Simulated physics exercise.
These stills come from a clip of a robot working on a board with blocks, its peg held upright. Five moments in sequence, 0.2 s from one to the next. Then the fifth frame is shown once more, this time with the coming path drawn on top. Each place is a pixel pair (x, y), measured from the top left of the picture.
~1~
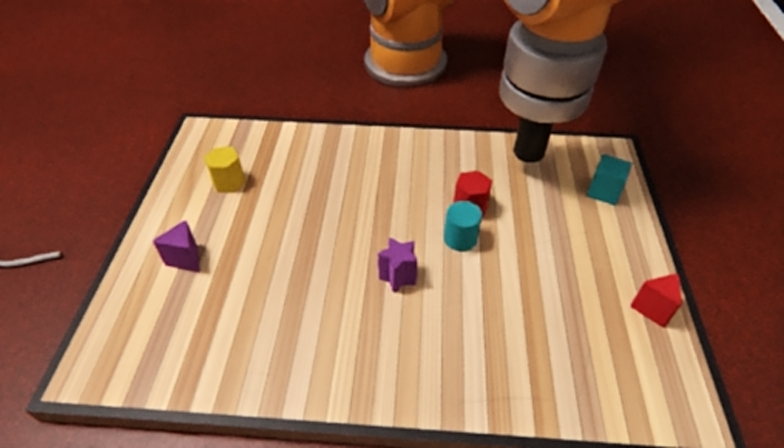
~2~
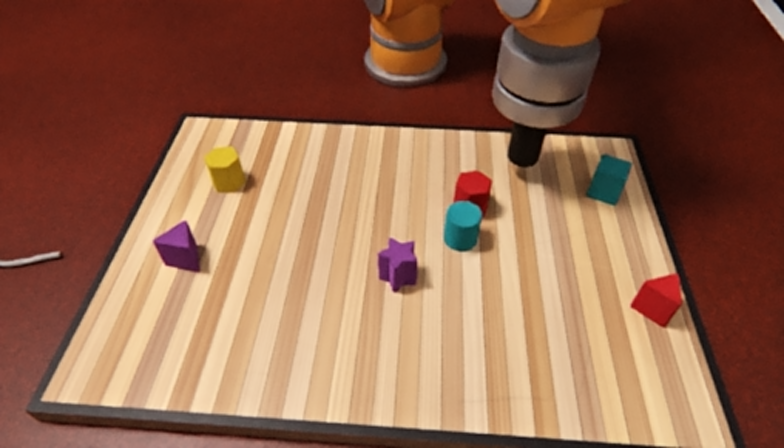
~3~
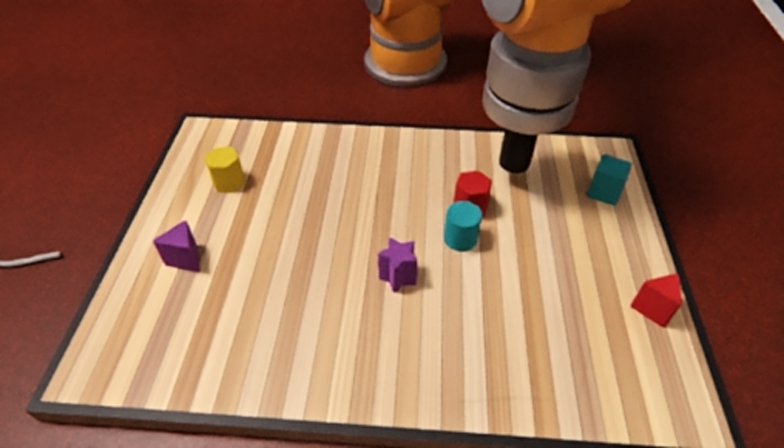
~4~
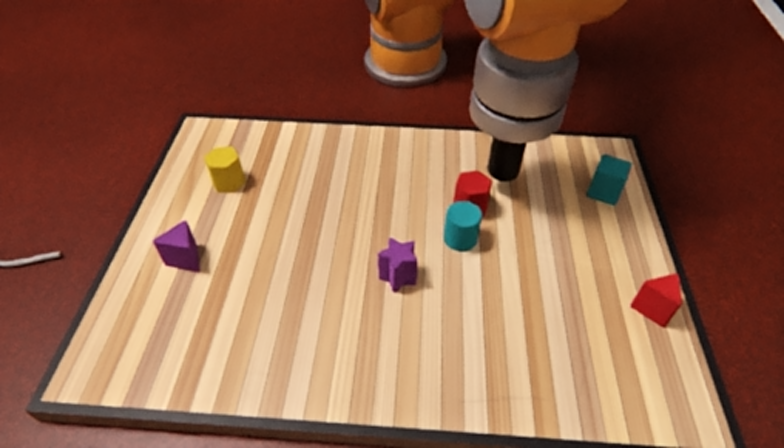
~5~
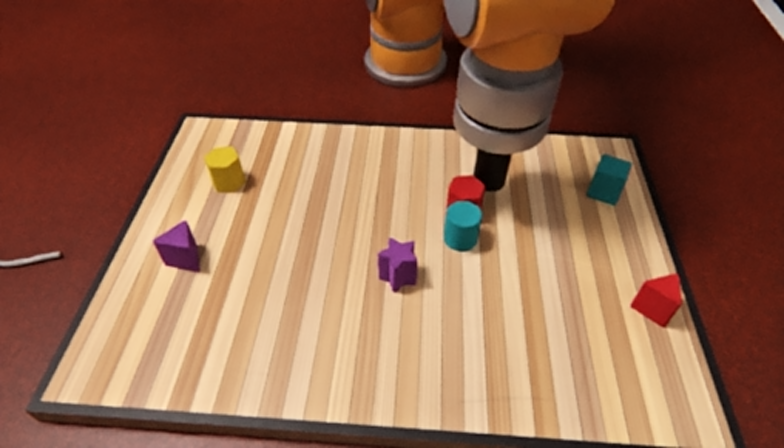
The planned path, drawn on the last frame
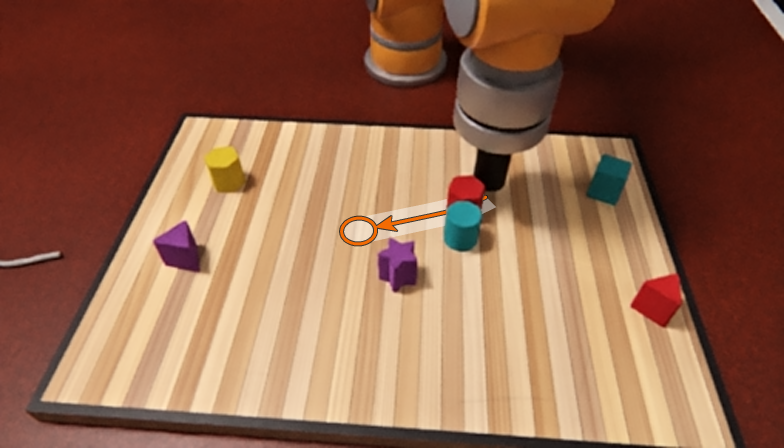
A robot arm moves left across the board and nudges the red hexagonal block slightly left.
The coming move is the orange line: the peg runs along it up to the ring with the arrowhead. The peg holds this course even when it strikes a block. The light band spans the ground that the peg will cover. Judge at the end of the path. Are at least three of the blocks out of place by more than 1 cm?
Final answer: No.
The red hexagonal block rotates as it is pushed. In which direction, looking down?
The red hexagonal block rotates counterclockwise.
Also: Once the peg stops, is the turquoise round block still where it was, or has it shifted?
Moved away.
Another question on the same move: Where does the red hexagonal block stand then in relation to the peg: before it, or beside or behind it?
The peg passes it.
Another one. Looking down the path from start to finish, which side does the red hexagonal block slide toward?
Left side.
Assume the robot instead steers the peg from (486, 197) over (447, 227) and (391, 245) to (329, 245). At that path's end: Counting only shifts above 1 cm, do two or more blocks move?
I expect so.
The line goes from (486, 197) by way of (448, 212) and (404, 221) to (359, 231).
The first path, step by step. One third of the way, peg at (449, 197); turquoise round block at (455, 224); red hexagonal block at (427, 204).
Two thirds of the way, peg at (404, 206); turquoise round block at (455, 224); red hexagonal block at (390, 221), turned 50° anticlockwise.
At the end, peg at (358, 216); purple star block unmoved; turquoise round block at (455, 224); red hexagonal block at (368, 231), turned 125° anticlockwise.
